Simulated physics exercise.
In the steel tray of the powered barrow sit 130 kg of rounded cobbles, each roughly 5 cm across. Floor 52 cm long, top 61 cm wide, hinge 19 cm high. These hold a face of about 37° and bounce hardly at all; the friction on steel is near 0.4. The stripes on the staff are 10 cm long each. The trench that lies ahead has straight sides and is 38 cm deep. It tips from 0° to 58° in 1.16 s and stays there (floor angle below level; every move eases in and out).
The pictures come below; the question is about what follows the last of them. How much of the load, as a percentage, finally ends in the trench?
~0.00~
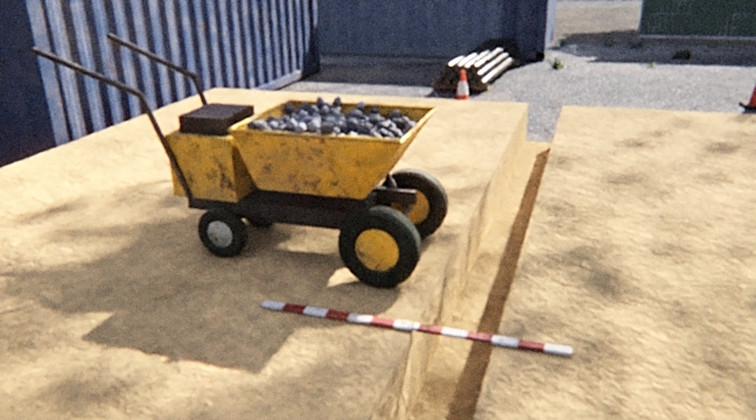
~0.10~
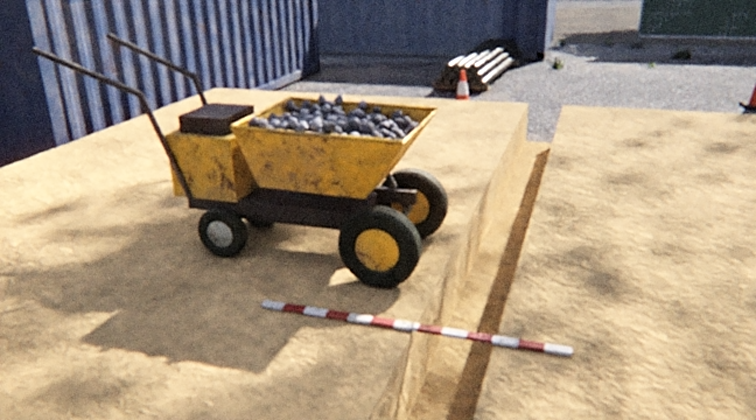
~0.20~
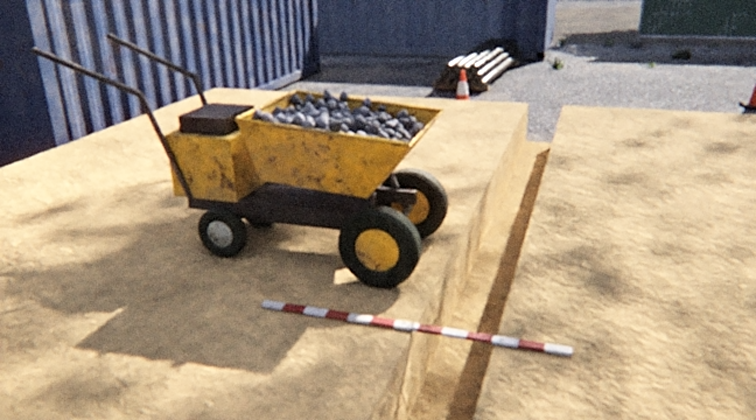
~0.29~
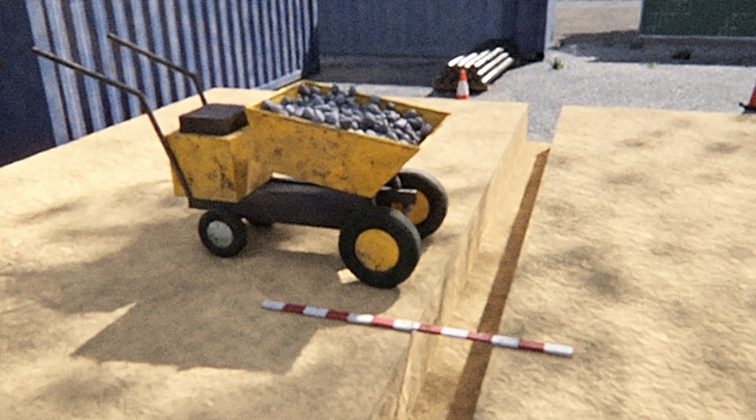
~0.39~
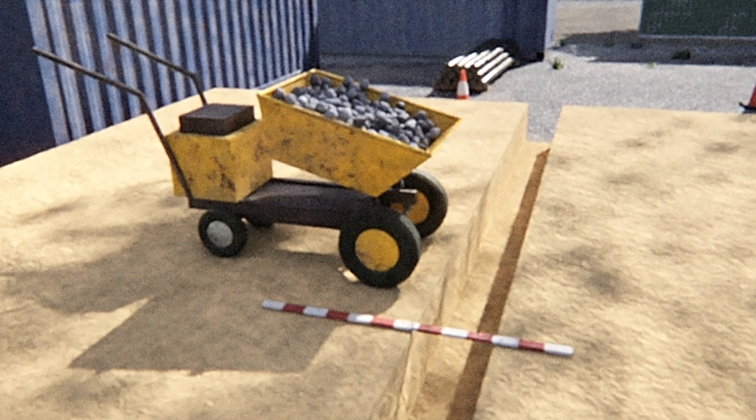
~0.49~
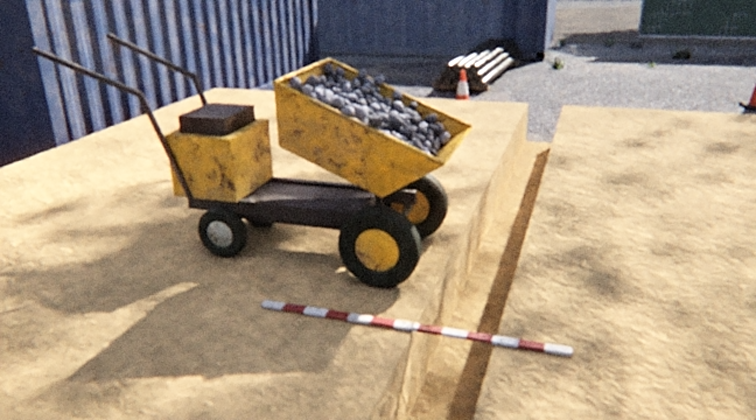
I would put it at about 14 per cent.
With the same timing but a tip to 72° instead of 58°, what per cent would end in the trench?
Then roughly 30 percent.
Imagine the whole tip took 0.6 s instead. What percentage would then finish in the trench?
My guess is near 10 percent.
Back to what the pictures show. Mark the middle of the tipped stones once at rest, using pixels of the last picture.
Roughly at (552, 273).
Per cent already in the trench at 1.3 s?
Some 0 per cent of the load by that point.
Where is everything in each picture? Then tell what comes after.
In the first frame, the tray is at 0°, its lip at (401, 142); the top of the load is at (329, 109).
In the second frame, lip at (403, 143), floor tilted 1°, highest stones at (331, 107); the stones move at 0.2 m/s on average.
In the third frame, the tray is at 4°, its lip at (410, 145); the top of the load is at (323, 102); the stones move at 0.4 m/s on average.
In the fourth frame, lip at (419, 149), floor tilted 9°, highest stones at (328, 95); the stones move at 0.5 m/s on average.
In the fifth frame, lip at (431, 156), floor tilted 15°, highest stones at (330, 87); the stones move at 0.6 m/s on average.
In the sixth frame, lip at (444, 164), floor tilted 22°, highest stones at (332, 77); the stones move at 0.7 m/s on average.
After 0.9 s the floor is at 49°; 100 % in the tray; the foremost stones are at (471, 179).
After 1.3 s the floor is at 58°; 85 % in the tray, 2 % in the trench, 12 % past the trench; the foremost stones are at (565, 279).
After 1.6 s the floor is at 58°; 62 % in the tray, 3 % in the trench, 35 % past the trench; the foremost stones are at (653, 290).
After 3.6 s the floor is at 58°; 46 % in the tray, 14 % in the trench, 40 % past the trench; the foremost stones are past the picture's edge.
